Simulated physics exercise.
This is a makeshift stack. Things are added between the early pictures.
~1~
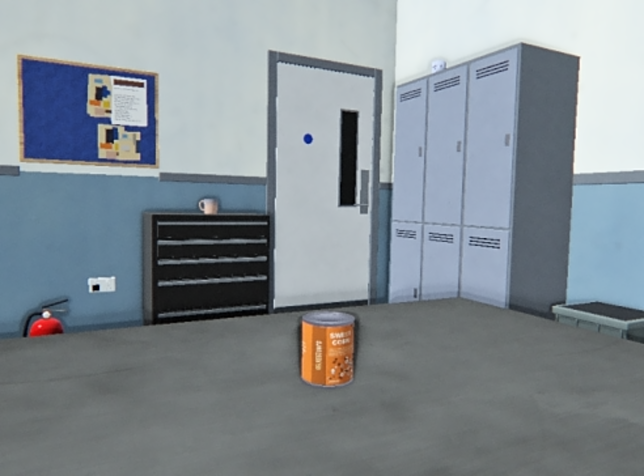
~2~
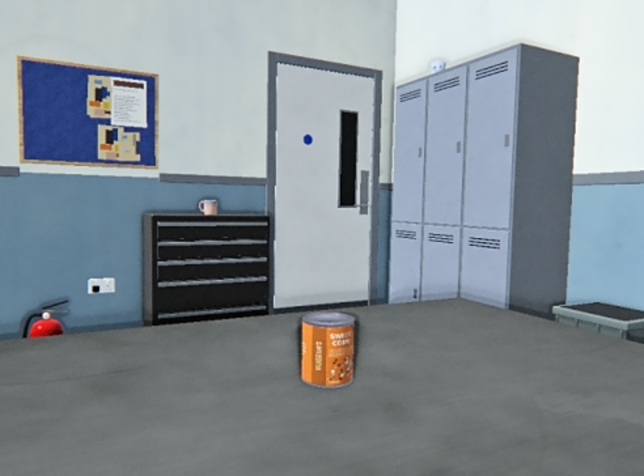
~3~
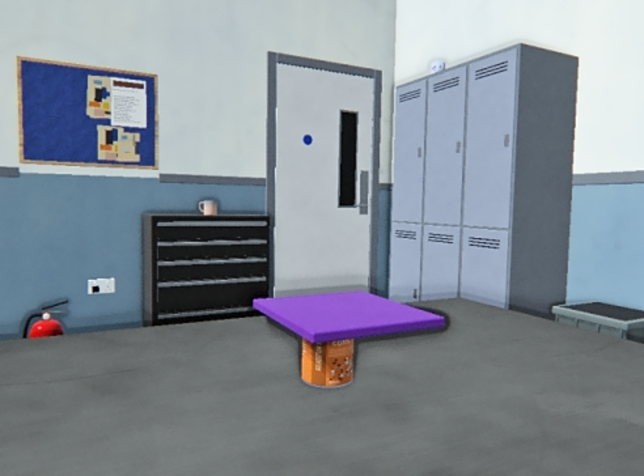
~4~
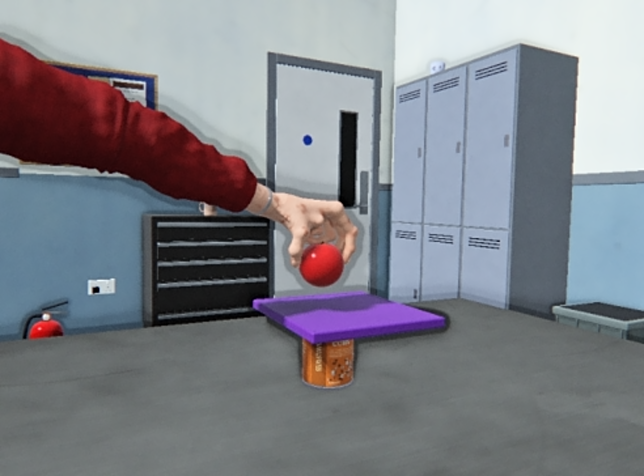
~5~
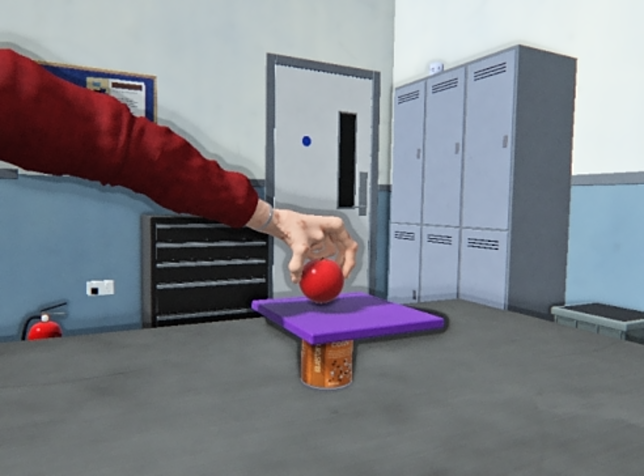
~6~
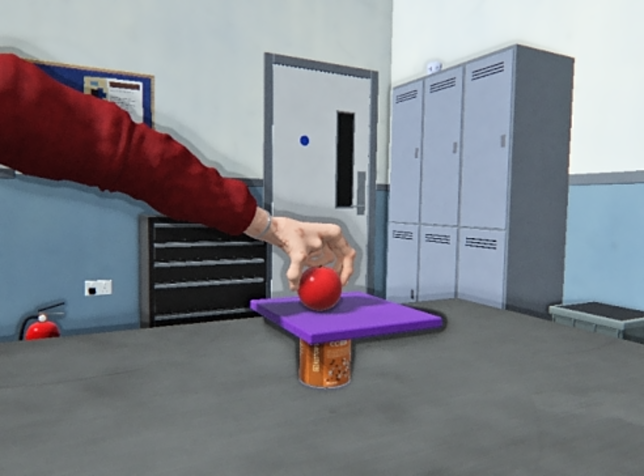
To begin with, an orange tin stands alone on a grey surface, with a door and lockers behind it. A flat purple board then appears on top of the tin. Next, a hand in a red sleeve, reaching in from the left, lowers a round red tomato onto the board and keeps hold of it.
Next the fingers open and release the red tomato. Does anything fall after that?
As it turns out, it keeps its balance.
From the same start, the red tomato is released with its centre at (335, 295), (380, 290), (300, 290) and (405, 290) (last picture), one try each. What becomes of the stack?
In the first case it holds; in the second case it gives way; in the third case it stays up; in the fourth case it gives way.
Then, 0.30 s later than the last frame, all is still.
Then, 0.70 s later than the last frame, red tomato resting near (320, 288).
When it is over, all 3 as before. End places, in pixels of the last picture, red tomato near (320, 288). The stack holds.
